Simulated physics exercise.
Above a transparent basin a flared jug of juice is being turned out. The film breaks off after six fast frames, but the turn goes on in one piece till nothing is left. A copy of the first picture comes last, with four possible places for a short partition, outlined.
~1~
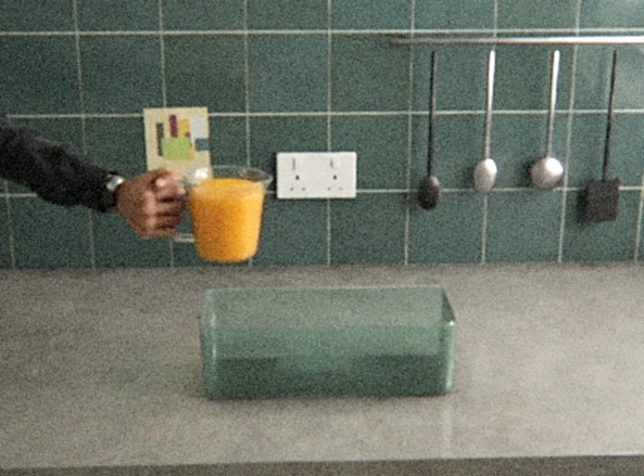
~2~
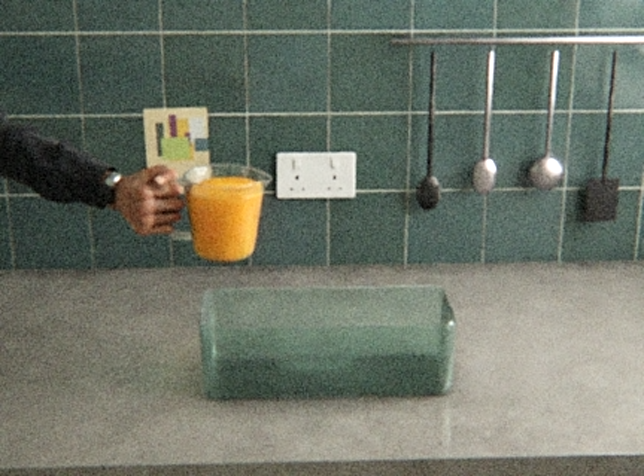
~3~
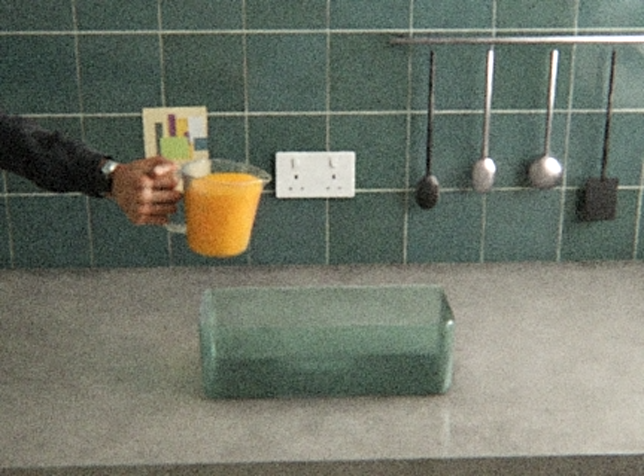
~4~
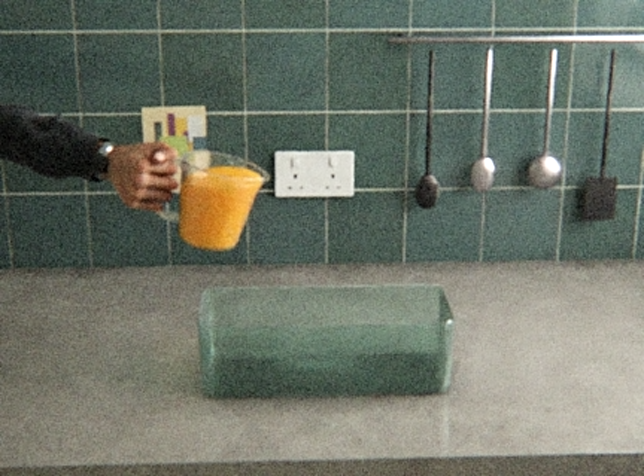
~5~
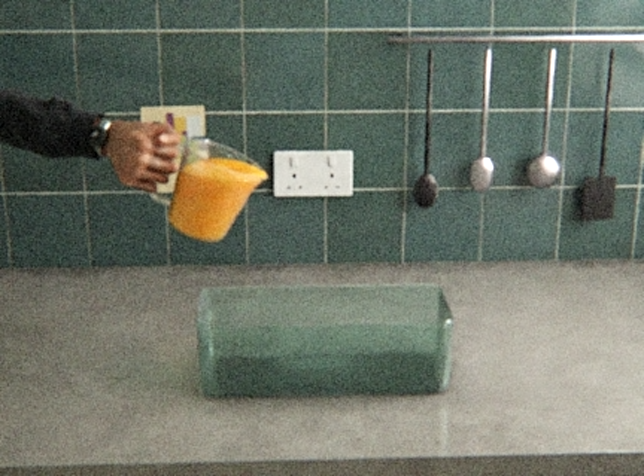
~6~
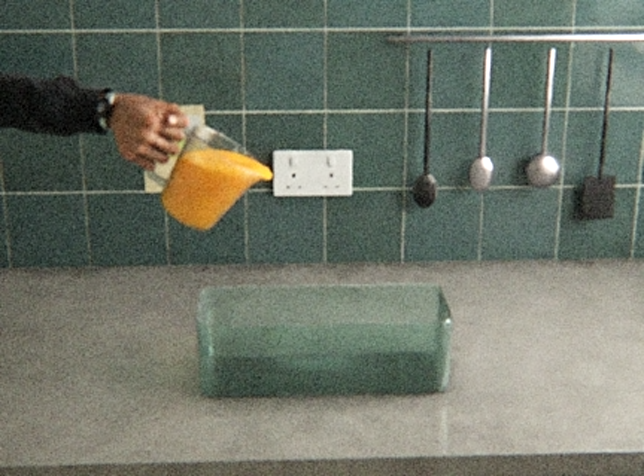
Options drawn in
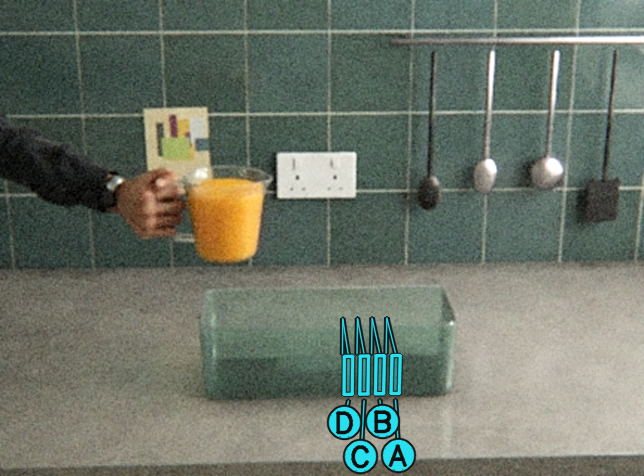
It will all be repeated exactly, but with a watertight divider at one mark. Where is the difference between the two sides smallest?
It is C.
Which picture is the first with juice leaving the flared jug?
Picture 6.
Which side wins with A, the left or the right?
The left side.
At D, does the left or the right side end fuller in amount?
The right side.
On the marked copy, A at (395, 399); B at (379, 399); C at (364, 400); D at (348, 400).
If A is chosen, about 93 % ends left of the wall and 2 % right of it; 5 % is lost outside.
If B is chosen, about 87 % ends left of the wall and 8 % right of it; 5 % is lost outside.
If C is chosen, about 48 % ends left of the wall and 48 % right of it; 4 % is lost outside.
If D is chosen, about 20 % ends left of the wall and 75 % right of it; 6 % is lost outside.
